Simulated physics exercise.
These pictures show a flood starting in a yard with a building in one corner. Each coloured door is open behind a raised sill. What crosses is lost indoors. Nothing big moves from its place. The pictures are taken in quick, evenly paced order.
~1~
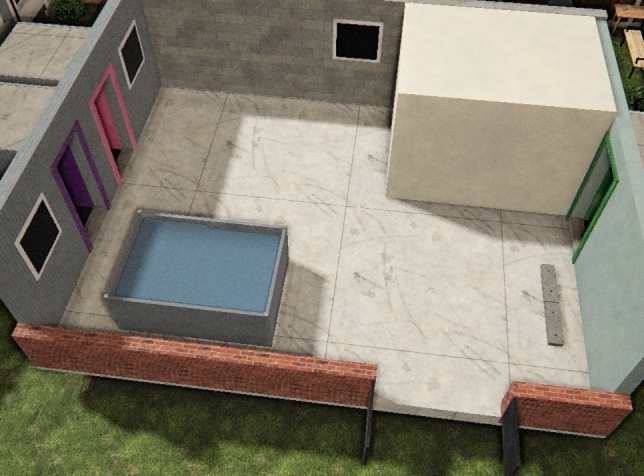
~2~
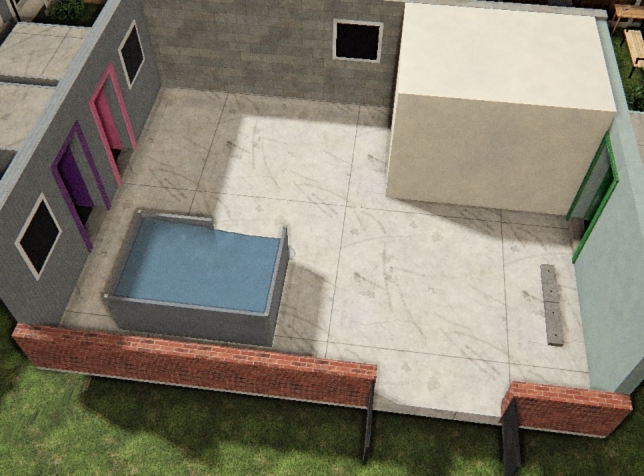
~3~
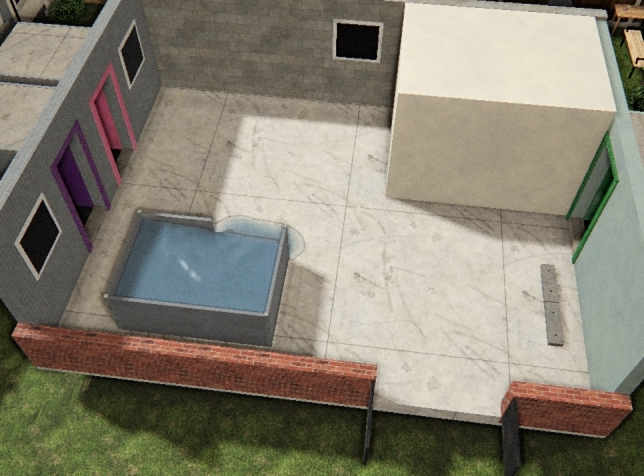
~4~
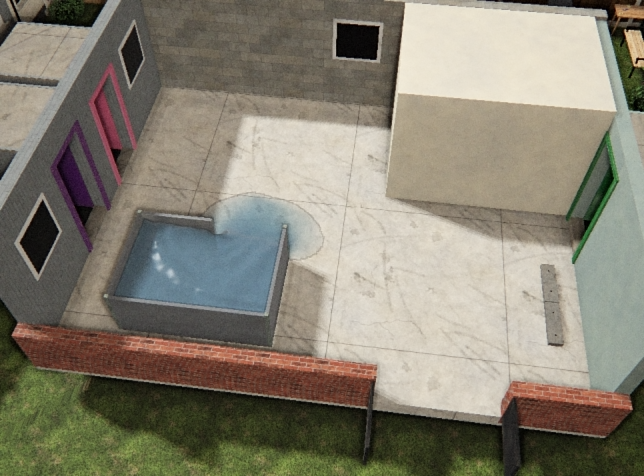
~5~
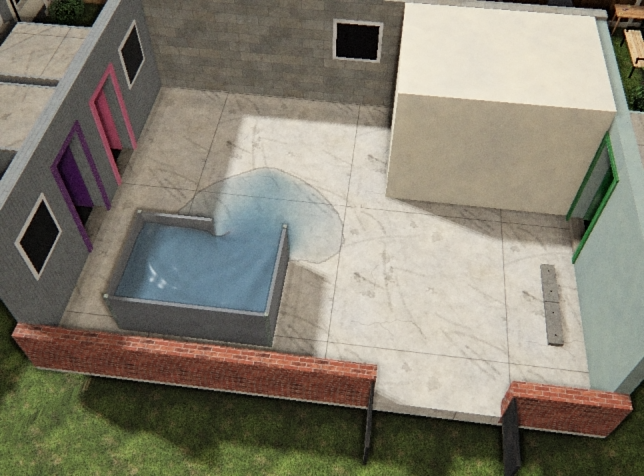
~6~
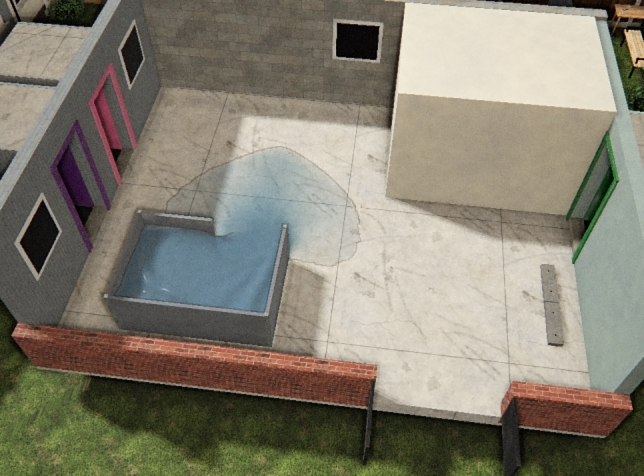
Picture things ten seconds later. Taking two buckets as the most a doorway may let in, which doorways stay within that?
The purple door stays within it, the pink door goes over it, the green door stays within it.
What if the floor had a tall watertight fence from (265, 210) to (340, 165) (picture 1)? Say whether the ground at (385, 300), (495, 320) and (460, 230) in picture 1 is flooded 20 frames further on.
Listed order: Spared, spared, swamped.
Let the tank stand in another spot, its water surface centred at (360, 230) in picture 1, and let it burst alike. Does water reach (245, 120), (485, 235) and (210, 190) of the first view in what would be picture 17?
First spot gets drenched, second spot gets drenched, third spot gets drenched.
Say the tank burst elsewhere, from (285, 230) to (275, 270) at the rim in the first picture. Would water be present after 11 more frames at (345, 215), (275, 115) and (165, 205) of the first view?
Submerged, bone-dry, bone-dry.
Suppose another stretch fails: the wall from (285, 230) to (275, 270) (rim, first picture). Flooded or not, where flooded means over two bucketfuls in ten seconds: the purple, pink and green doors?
In order, purple door remains short of it, pink door remains short of it, green door overshoots the limit.
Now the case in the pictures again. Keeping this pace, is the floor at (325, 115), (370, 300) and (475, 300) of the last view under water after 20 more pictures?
Point by point: Inundated, not yet wet, not yet wet.
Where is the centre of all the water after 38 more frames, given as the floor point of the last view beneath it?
Around pixel (260, 192).
A moment on, water covers 40 % of the floor; the purple door not reached, the pink door not reached, the green door not reached.
Next, water covers 45 % of the floor; the purple door wet at the sill, nothing in, the pink door wet at the sill, nothing in, the green door not reached.
Then, water covers 50 % of the floor; the purple door wet at the sill, nothing in, the pink door wet at the sill, nothing in, the green door wet at the sill, nothing in.
Later, water covers 75 % of the floor; the purple door wet at the sill, nothing in, the pink door over two buckets in, the green door wet at the sill, nothing in.
In the end, water covers 95 % of the floor; the purple door wet at the sill, nothing in, the pink door far over two buckets in, the green door wet at the sill, nothing in.
